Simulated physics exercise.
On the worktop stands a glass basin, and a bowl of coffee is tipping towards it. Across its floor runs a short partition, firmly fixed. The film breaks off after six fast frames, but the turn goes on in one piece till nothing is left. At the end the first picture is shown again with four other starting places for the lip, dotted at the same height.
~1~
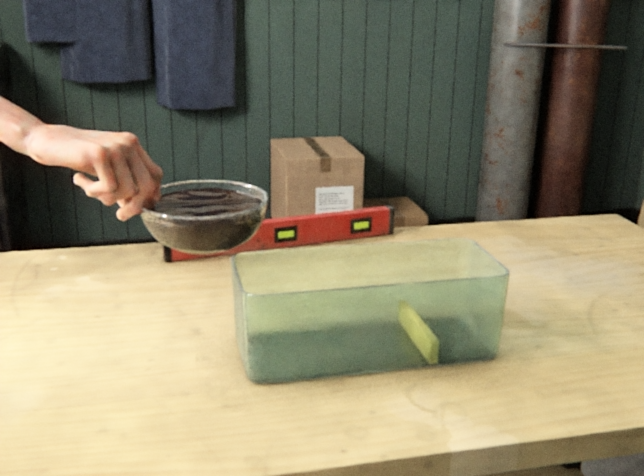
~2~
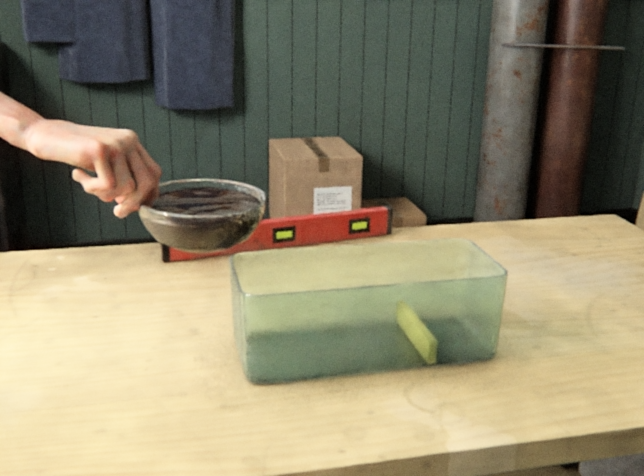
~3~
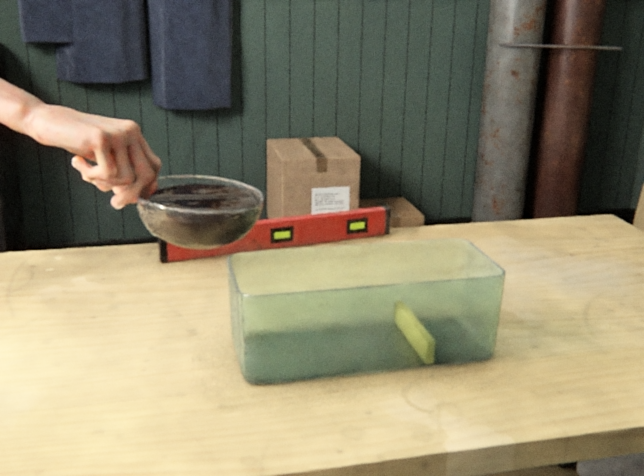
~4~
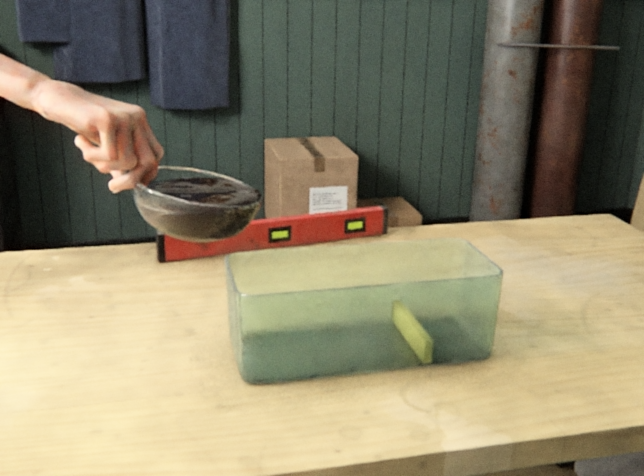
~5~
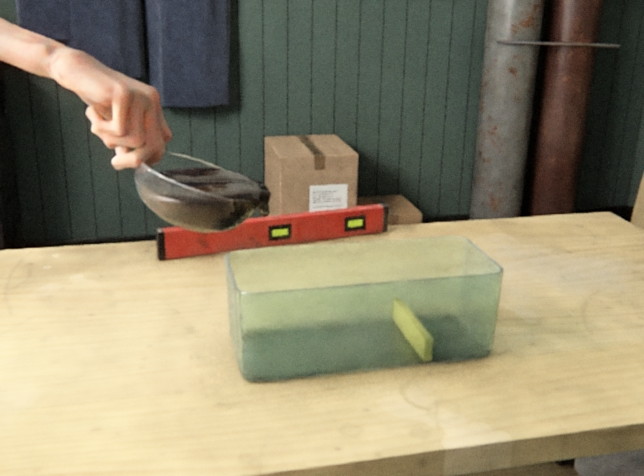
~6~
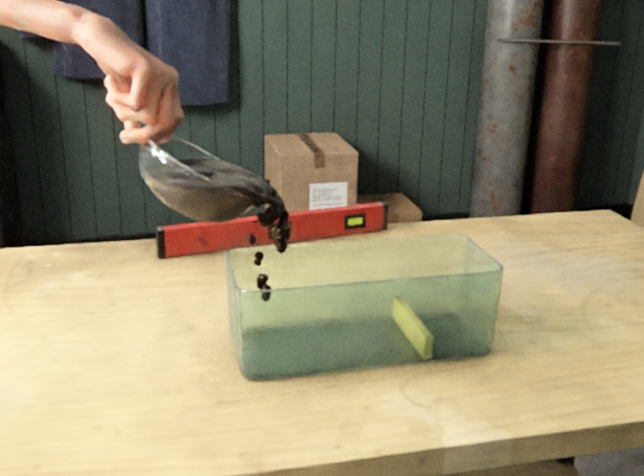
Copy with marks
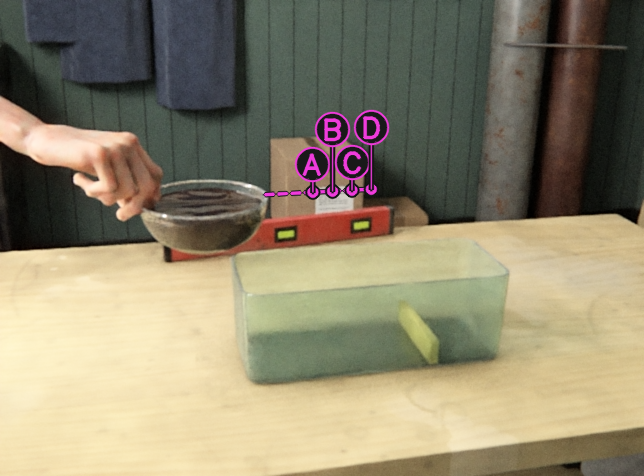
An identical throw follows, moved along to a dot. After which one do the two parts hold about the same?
C works best here.
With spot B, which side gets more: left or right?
The left side.
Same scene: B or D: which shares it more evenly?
Here it is spot D.
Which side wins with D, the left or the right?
The right side.
On the marked copy, A at (312, 192); B at (332, 191); C at (352, 190); D at (371, 189).
If A is chosen, about 87 % ends left of the wall and 12 % right of it.
If B is chosen, about 84 % ends left of the wall and 15 % right of it.
If C is chosen, about 48 % ends left of the wall and 51 % right of it.
If D is chosen, about 32 % ends left of the wall and 68 % right of it.
